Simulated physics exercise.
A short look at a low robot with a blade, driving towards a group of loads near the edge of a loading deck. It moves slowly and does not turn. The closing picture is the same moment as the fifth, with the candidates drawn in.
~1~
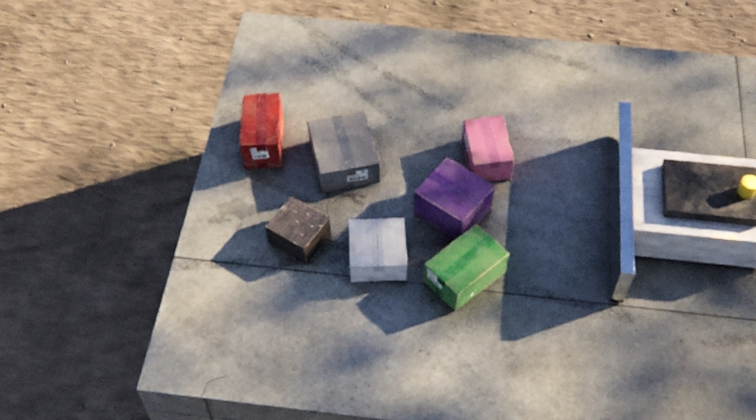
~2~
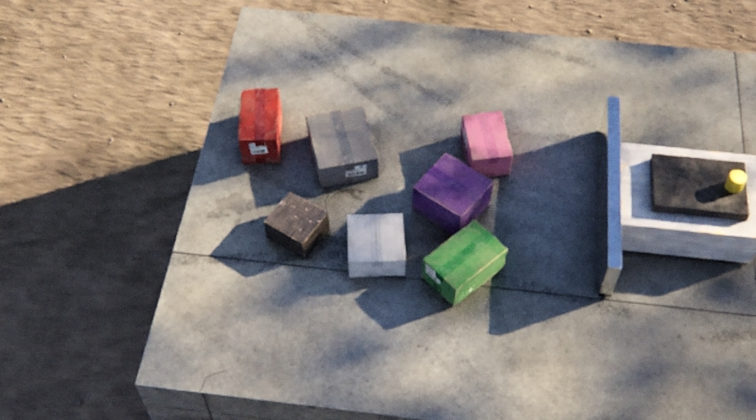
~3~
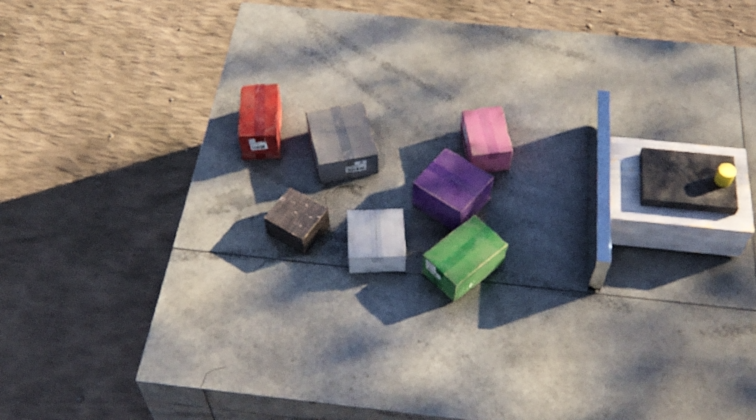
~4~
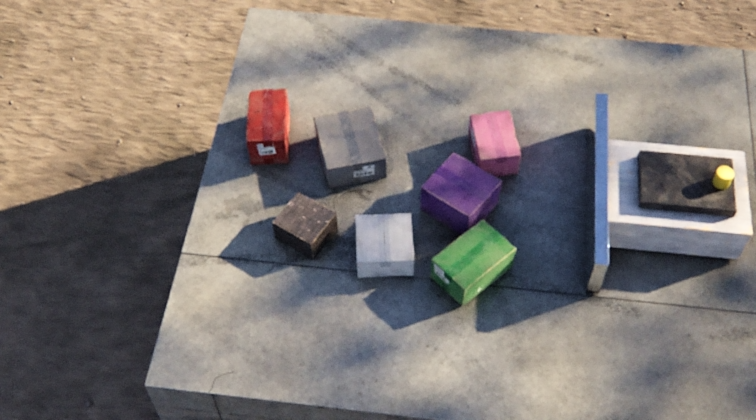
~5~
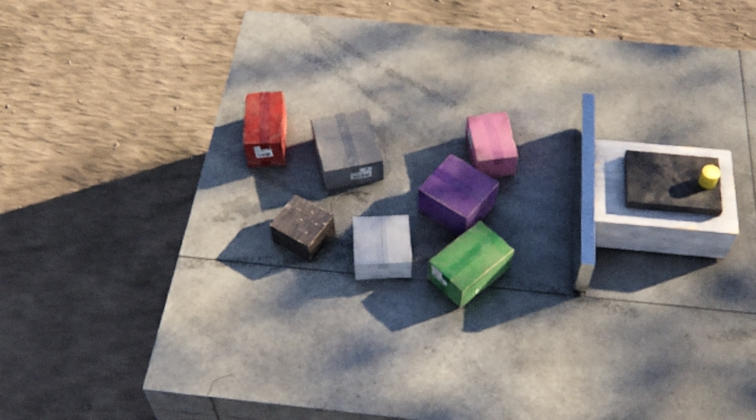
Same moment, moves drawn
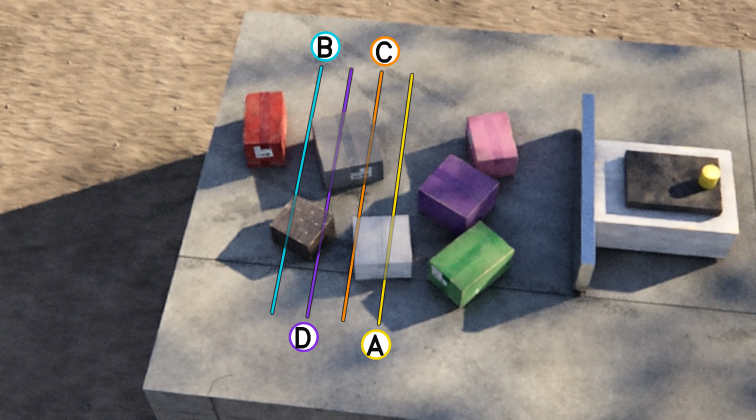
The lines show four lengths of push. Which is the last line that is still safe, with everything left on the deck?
D.
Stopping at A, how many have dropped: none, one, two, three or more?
The count is none.
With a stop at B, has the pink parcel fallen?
No.
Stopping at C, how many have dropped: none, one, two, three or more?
In all, none.
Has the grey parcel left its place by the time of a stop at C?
Yes.
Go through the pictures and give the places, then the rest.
Pink parcel (488, 150); green box (466, 267); robot (704, 190), in the first frame.
Robot (692, 185); purple box (452, 196), in the second frame.
Robot (681, 179); red box (260, 122), in the third frame.
Robot (679, 181); pink parcel (494, 144), in the fourth frame.
Robot (665, 181); grey parcel (347, 150); purple box (458, 197); black crate (303, 228), in the fifth frame.
On the marked copy, A at (397, 189); B at (299, 180); C at (364, 186); D at (331, 183).
Following D. Soon after the start, robot (571, 172); green box (442, 267); pink parcel (468, 143).
Later, robot (477, 164); black crate (262, 233); grey parcel (325, 137).
In the end, robot (409, 158); red box (220, 124); black crate (196, 226); nothing has fallen.
As for the rest, A is safe but short; B drops the black crate and red box; C is safe but short.
